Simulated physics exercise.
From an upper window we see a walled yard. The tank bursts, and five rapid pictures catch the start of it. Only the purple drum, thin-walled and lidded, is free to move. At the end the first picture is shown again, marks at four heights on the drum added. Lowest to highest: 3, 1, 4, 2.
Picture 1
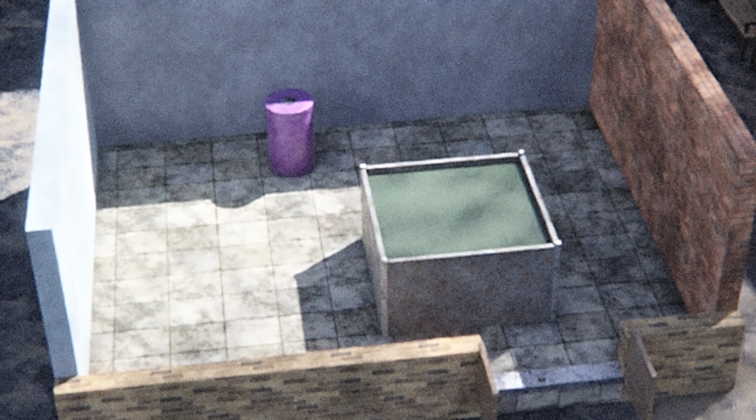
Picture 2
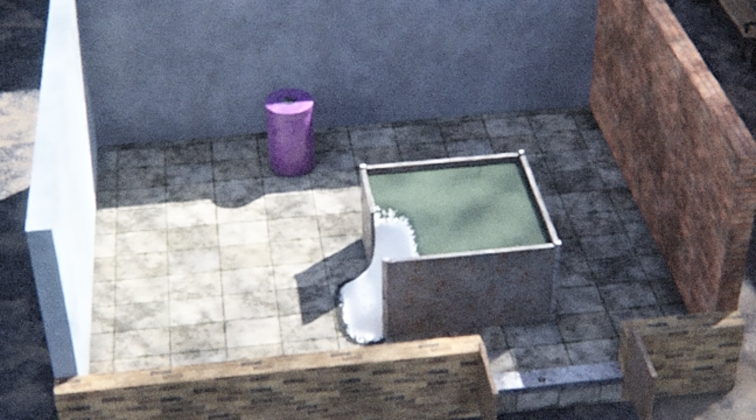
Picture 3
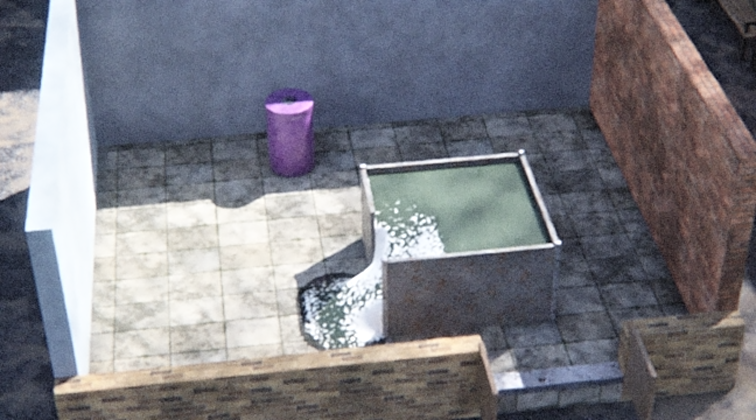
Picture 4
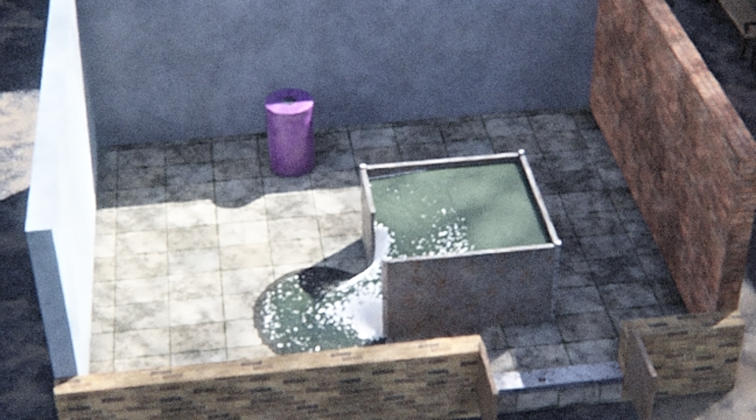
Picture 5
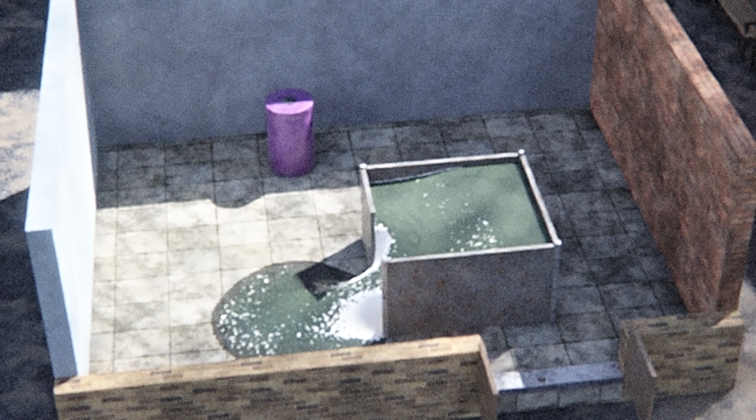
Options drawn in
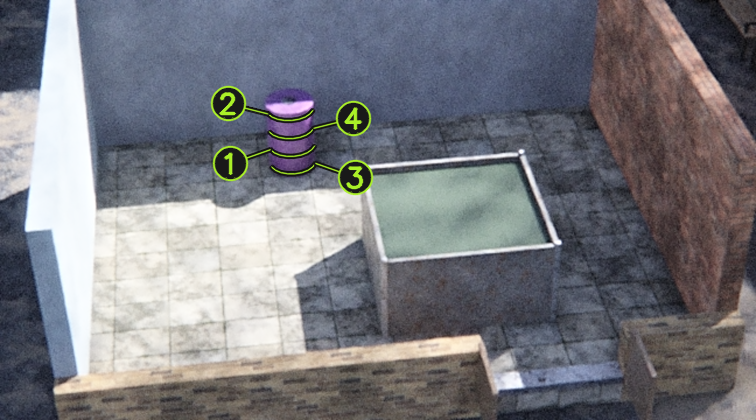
Greenish water poured out through a gap in the left side of a square tank in a walled yard, foaming white and spreading leftward over the paving, while the purple drum stayed still.
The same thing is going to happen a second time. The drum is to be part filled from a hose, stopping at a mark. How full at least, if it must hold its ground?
1.
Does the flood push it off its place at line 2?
No, that is safe.
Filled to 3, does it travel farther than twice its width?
Yes, clearly.
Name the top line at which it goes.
3 it is.
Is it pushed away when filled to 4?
No.
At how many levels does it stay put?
Three of them.
On the marked copy, 1 at (293, 156); 2 at (291, 120); 3 at (294, 173); 4 at (292, 138); from the bottom up 3, 1, 4, 2.
For line 1, it does not move.
For line 2, it does not move.
For line 3, it is pushed about 5 times its own width away.
For line 4, it does not move.
